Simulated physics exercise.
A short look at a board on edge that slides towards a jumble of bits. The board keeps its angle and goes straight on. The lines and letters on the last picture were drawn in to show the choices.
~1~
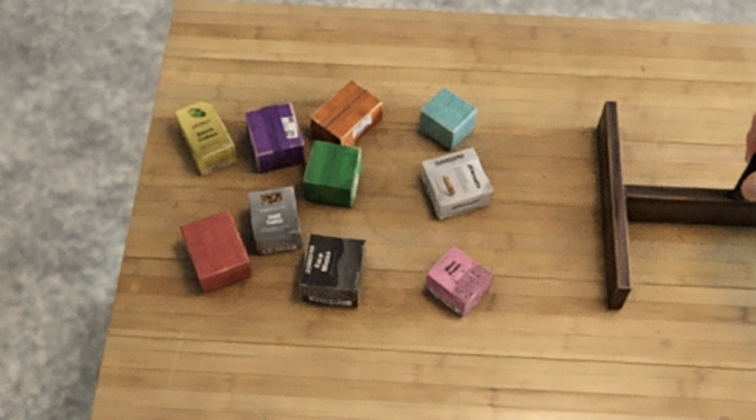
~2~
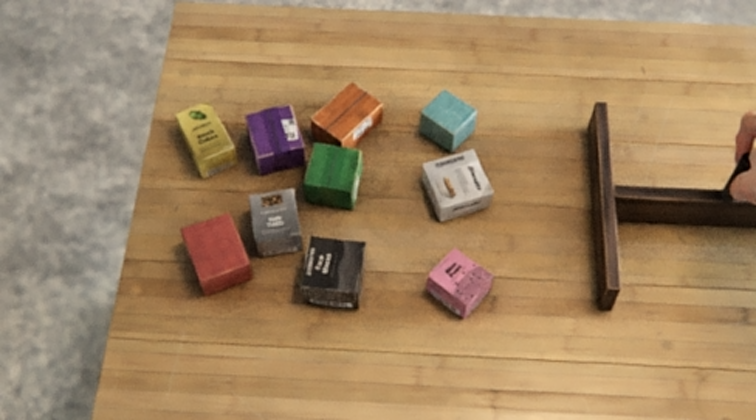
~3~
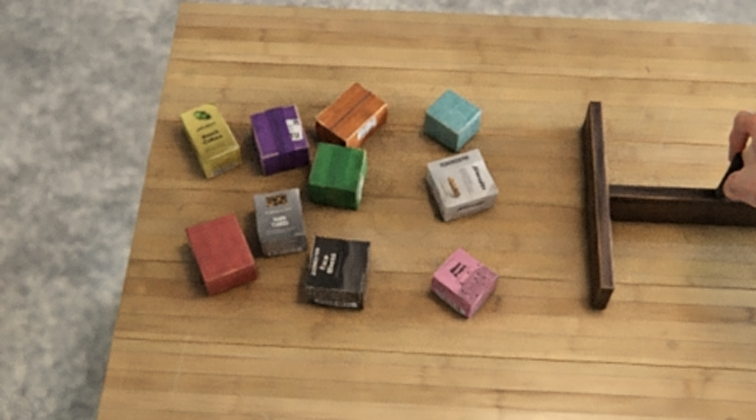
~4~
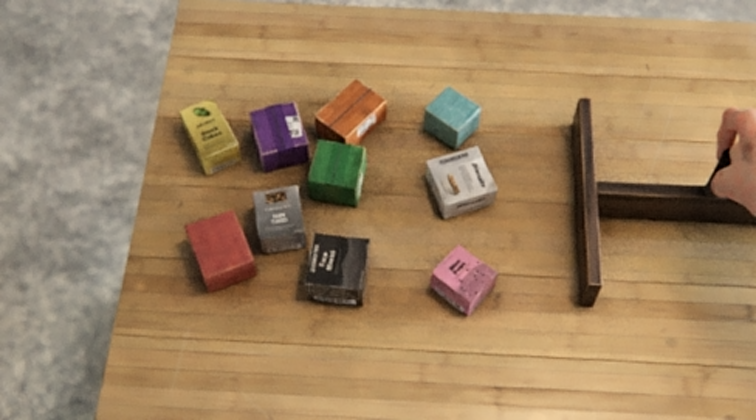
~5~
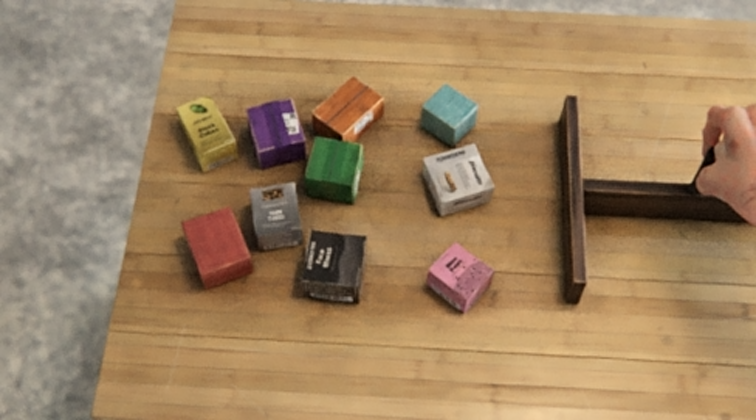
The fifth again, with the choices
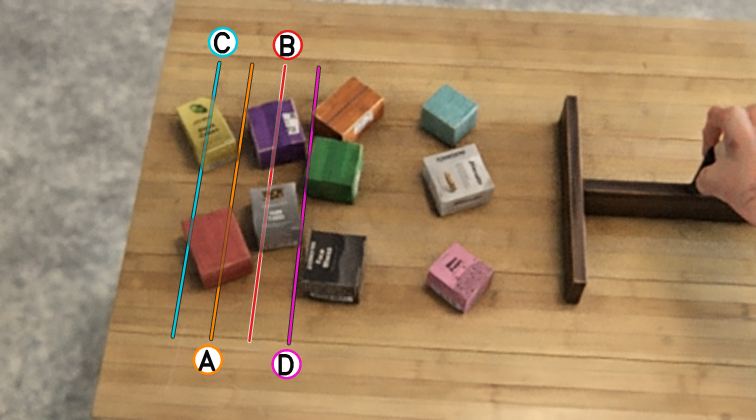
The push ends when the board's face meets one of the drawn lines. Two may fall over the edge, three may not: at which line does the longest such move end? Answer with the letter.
Stop at B.
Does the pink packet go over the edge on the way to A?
No.
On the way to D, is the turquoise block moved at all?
Yes.
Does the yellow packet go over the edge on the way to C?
By then, yes.
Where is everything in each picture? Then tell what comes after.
In the first picture, pink packet (459, 282); orange box (346, 117); turquoise block (448, 119).
In the second picture, board (608, 190); green box (333, 176).
In the third picture, board (602, 189); purple box (280, 140).
In the fourth picture, board (590, 186); white packet (460, 183).
In the fifth picture, board (576, 183); yellow packet (207, 132); pink packet (460, 278); orange box (348, 113).
On the marked copy, A at (233, 191); B at (269, 193); C at (198, 189); D at (305, 195).
Following B. Soon after the start, board (466, 178); pink packet (421, 278); turquoise block (430, 116).
Later, board (356, 172); yellow packet (196, 132); red block (187, 252).
In the end, board (271, 168); yellow packet over the edge; red block over the edge; two fallen.
As for the rest, A drops four; C drops seven; D is within the limit but short.
